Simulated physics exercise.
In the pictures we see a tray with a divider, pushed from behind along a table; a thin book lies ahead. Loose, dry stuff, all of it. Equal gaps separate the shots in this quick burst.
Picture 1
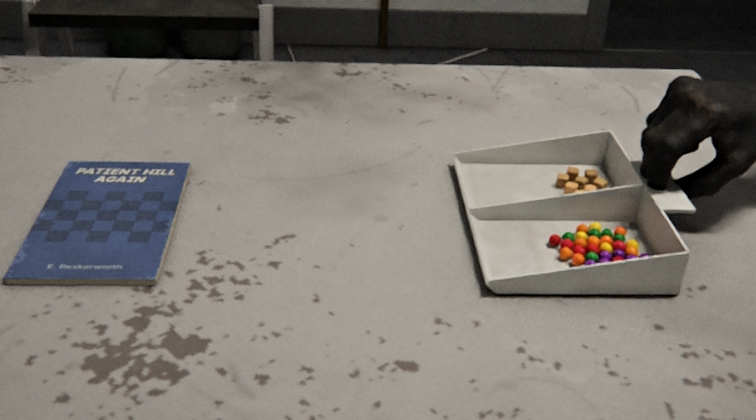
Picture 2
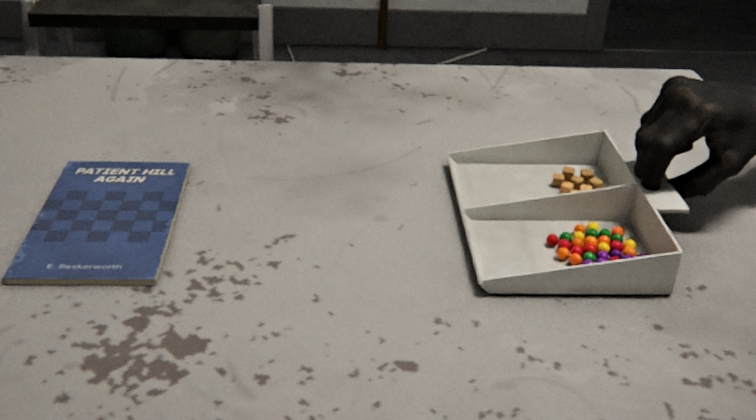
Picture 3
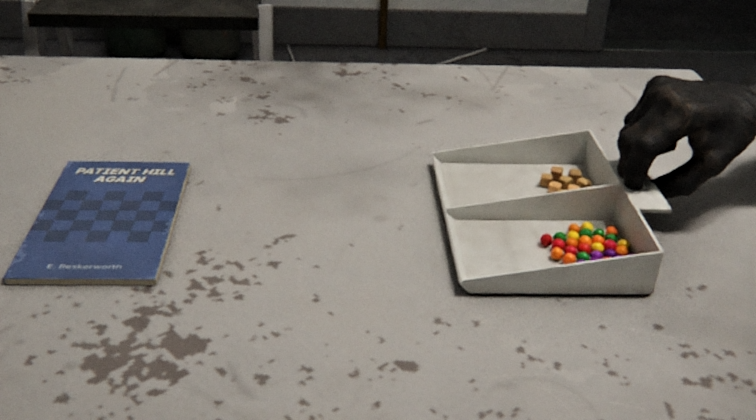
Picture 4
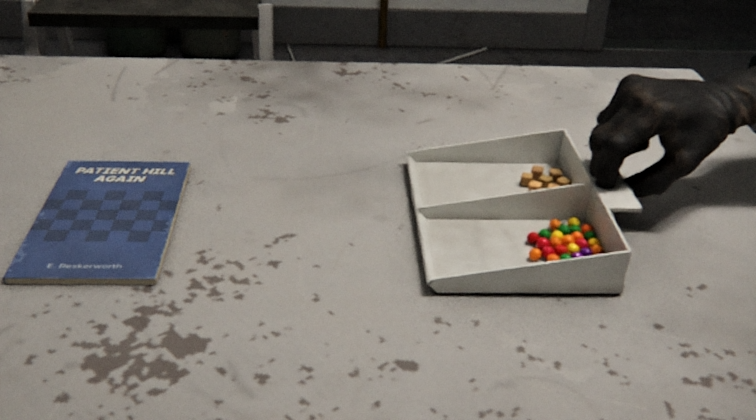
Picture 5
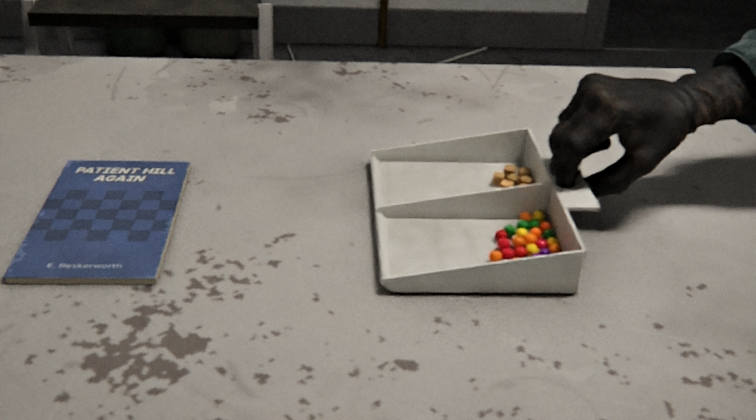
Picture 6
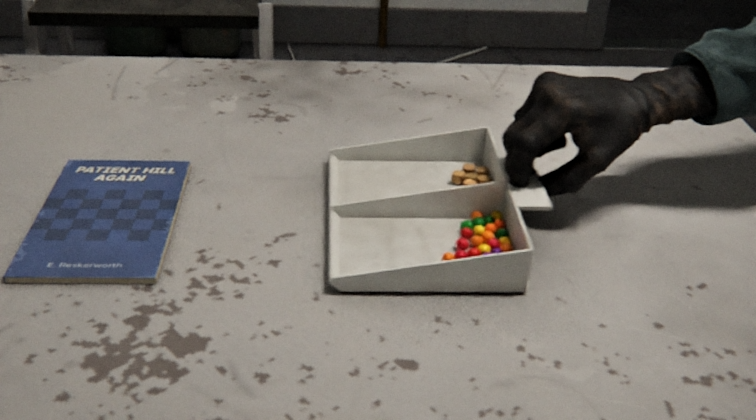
A white divided tray holding colorful beads and a few small tan pieces sits at the right of a worn table, a dark hand at its back tab. The hand pushes it left, slowly, then faster, toward a still blue book, the pieces staying bunched near the tray's back while a green sleeve enters view.
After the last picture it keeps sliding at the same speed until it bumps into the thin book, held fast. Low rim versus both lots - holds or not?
Front handful: Not held, back handful: Held.
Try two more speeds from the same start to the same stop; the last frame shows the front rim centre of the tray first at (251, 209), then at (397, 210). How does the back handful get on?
Try one: It spills some. Try two: It stays put inside.
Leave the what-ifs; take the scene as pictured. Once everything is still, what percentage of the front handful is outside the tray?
Roughly 30 percent.
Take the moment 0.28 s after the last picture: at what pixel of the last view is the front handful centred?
Somewhere close to (235, 249).
Then, 0.09 s later than the last frame, tray still sliding, front rim near (255, 209); front handful all inside; back handful all inside.
Then, 0.28 s later than the last frame, tray stopped at the thin book; front handful all inside, moved towards the front rim; back handful all inside, moved towards the front rim.
Then, 0.49 s later than the last frame, tray stopped at the thin book; front handful roughly a third out of the tray; back handful all inside, moved towards the front rim.
When it is over, tray stopped at the thin book; front handful roughly a third out of the tray; back handful all inside, moved towards the front rim.
